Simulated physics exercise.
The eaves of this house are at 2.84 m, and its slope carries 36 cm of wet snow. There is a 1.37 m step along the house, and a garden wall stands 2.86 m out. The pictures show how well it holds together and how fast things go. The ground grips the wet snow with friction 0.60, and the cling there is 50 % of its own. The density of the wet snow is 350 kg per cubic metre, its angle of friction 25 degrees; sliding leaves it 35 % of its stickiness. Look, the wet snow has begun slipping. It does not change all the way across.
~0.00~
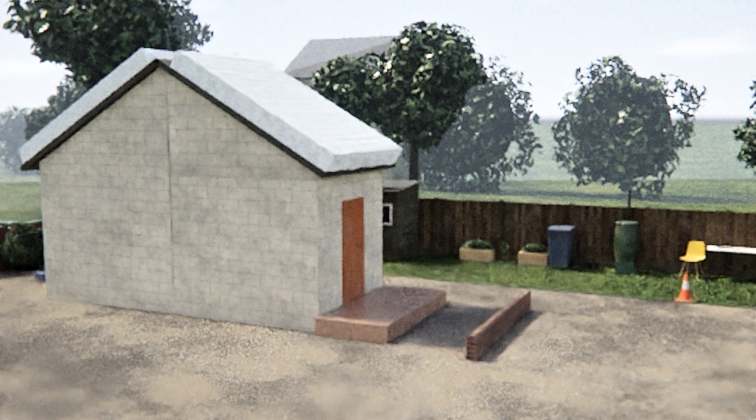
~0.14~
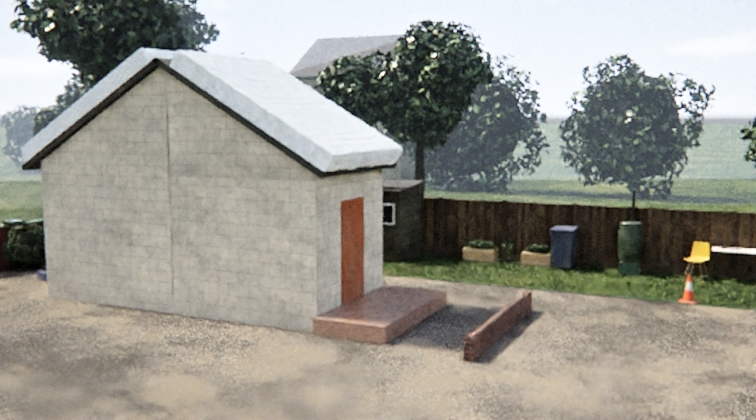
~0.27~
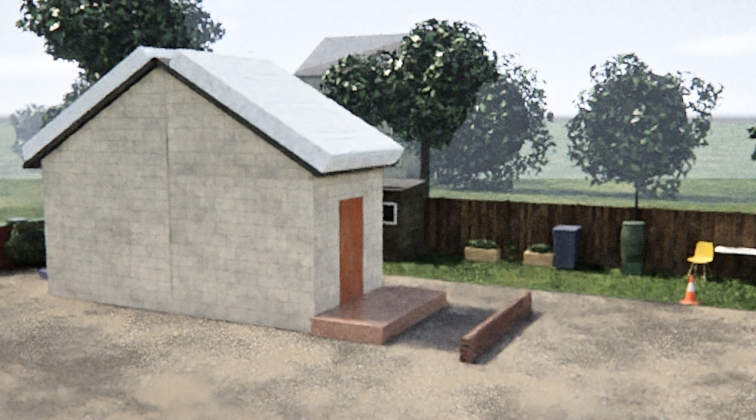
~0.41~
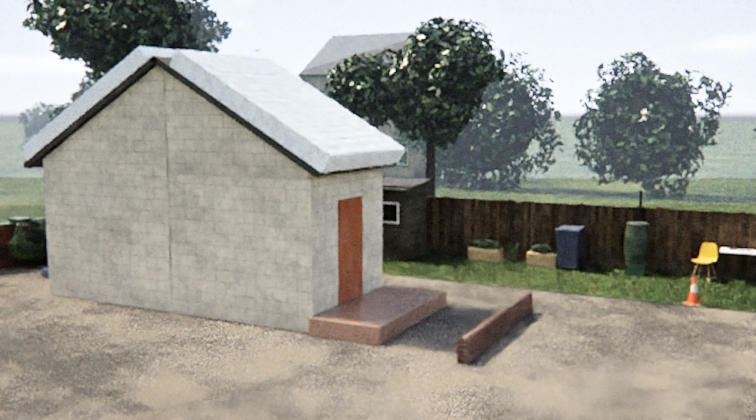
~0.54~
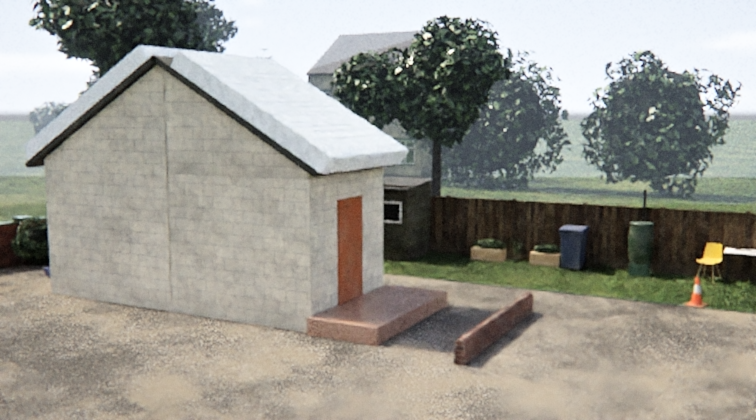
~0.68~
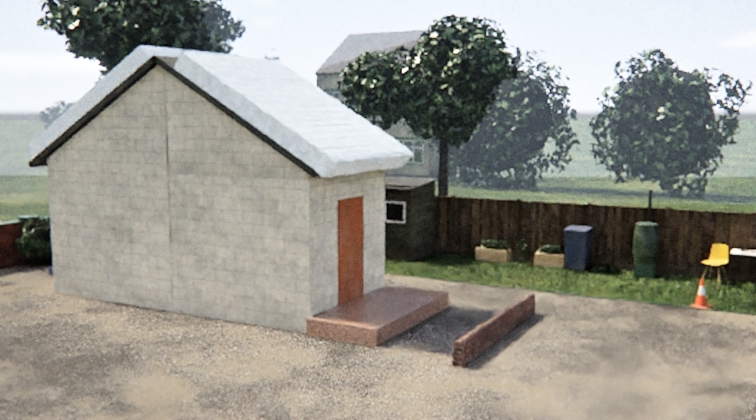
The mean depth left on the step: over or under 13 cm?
Once things settle, it sits deeper than 13 cm.
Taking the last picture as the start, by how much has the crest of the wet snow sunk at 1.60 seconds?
Measured change: Some 0.5 m.
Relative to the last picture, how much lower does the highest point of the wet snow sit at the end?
I'd put it at something like 4.1 m.
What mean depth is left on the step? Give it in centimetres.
It comes to some 19 cm.
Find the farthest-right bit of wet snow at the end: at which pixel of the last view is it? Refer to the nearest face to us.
At roughly (516, 369).
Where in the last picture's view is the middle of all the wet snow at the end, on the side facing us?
It sits close to (405, 329).
After 1.10 s, 92 % of the snow is still up on the roof and 8 % is falling or down.
After 1.60 s, 81 % of the snow is still up on the roof and 19 % is falling or down.
After 2.10 s, 60 % of the snow is still up on the roof and 40 % is falling or down.
After 2.60 s, 33 % of the snow is still up on the roof and 67 % is falling or down.
After 4.50 s, at the end, none of the snow is still up on the roof and the snow on the step is 19 cm deep on average.
